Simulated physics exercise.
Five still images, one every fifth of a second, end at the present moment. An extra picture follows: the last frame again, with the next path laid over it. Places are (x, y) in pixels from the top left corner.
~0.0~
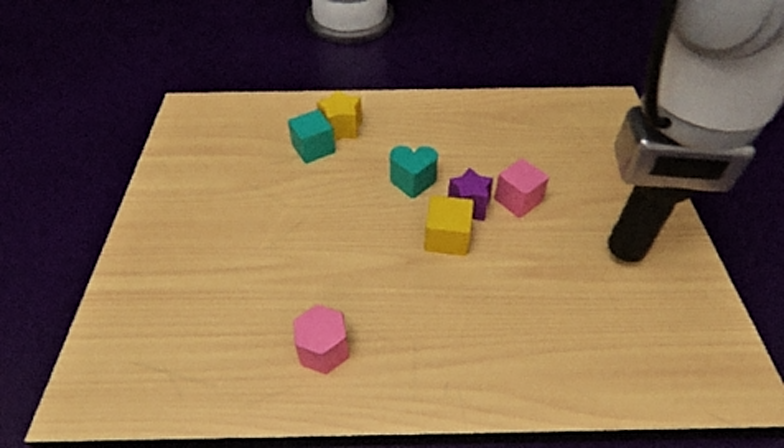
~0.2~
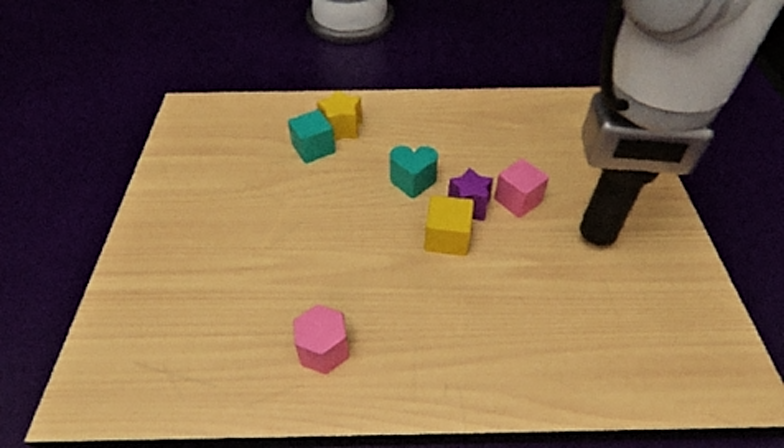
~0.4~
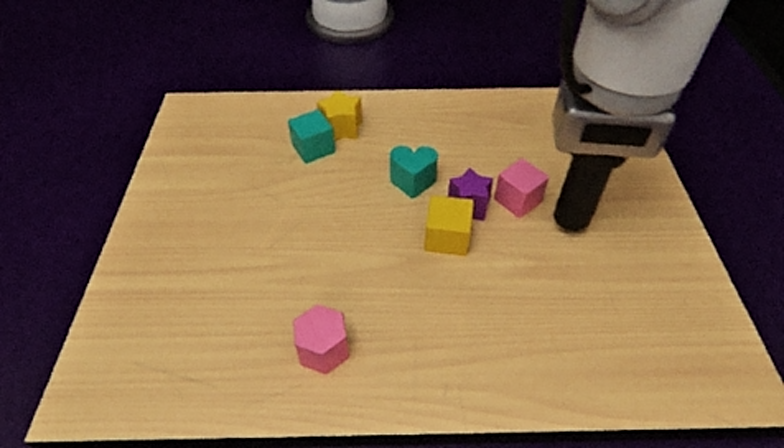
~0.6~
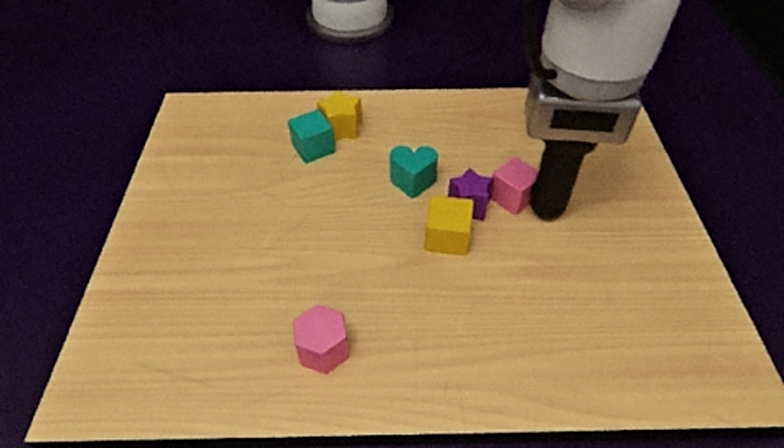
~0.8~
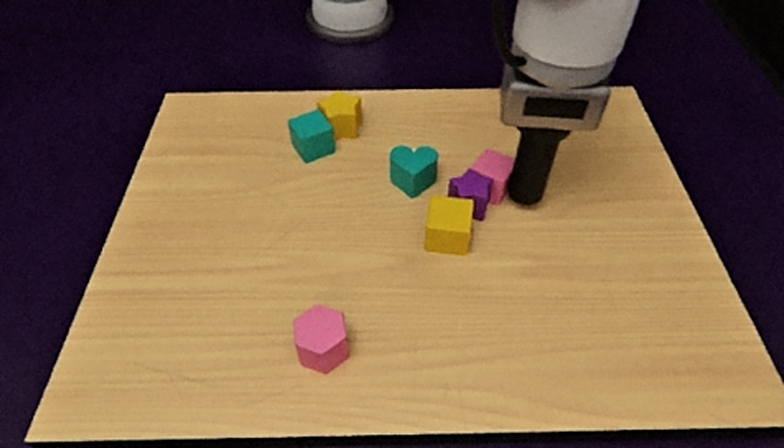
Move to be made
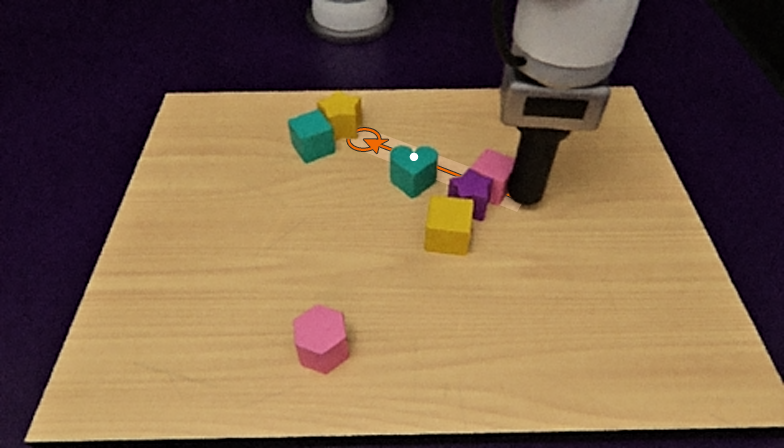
The footage shows a robot arm with a dark cylindrical pusher moving left across a wooden board scattered with colourful blocks, then pushing the pink cube leftward and slightly away beside the purple star, while the other blocks stay still.
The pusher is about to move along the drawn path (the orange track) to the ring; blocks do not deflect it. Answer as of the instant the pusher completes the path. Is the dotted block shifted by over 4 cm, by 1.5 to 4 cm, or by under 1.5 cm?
Travel: 1.5-4 cm.
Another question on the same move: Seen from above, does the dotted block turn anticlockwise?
My answer is yes.
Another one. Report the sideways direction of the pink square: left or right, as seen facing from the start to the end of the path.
Towards the right-hand side.
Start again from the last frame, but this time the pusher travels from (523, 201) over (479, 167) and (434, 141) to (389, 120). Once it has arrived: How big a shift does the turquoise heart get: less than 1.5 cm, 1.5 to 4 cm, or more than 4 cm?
Between 1.5 and 4 cm.
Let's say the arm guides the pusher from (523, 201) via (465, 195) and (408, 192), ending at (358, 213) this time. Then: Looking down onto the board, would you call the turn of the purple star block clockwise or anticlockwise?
Its rotation is counterclockwise.
The drawn path runs from (523, 201) directly to (364, 139); the dot is on the turquoise heart.
On the path given first. One third of the way, pusher at (466, 171); turquoise heart at (399, 156), turned 35° anticlockwise; pink square at (437, 140).
Two thirds of the way, pusher at (413, 151); turquoise heart at (392, 155), turned 60° anticlockwise; pink square at (392, 116), turned 25° clockwise.
At the end, pusher at (364, 132); yellow star block at (331, 101), turned 20° anticlockwise; turquoise heart at (390, 155), turned 65° anticlockwise; purple star block not moved; pink square at (366, 94), turned 55° clockwise.
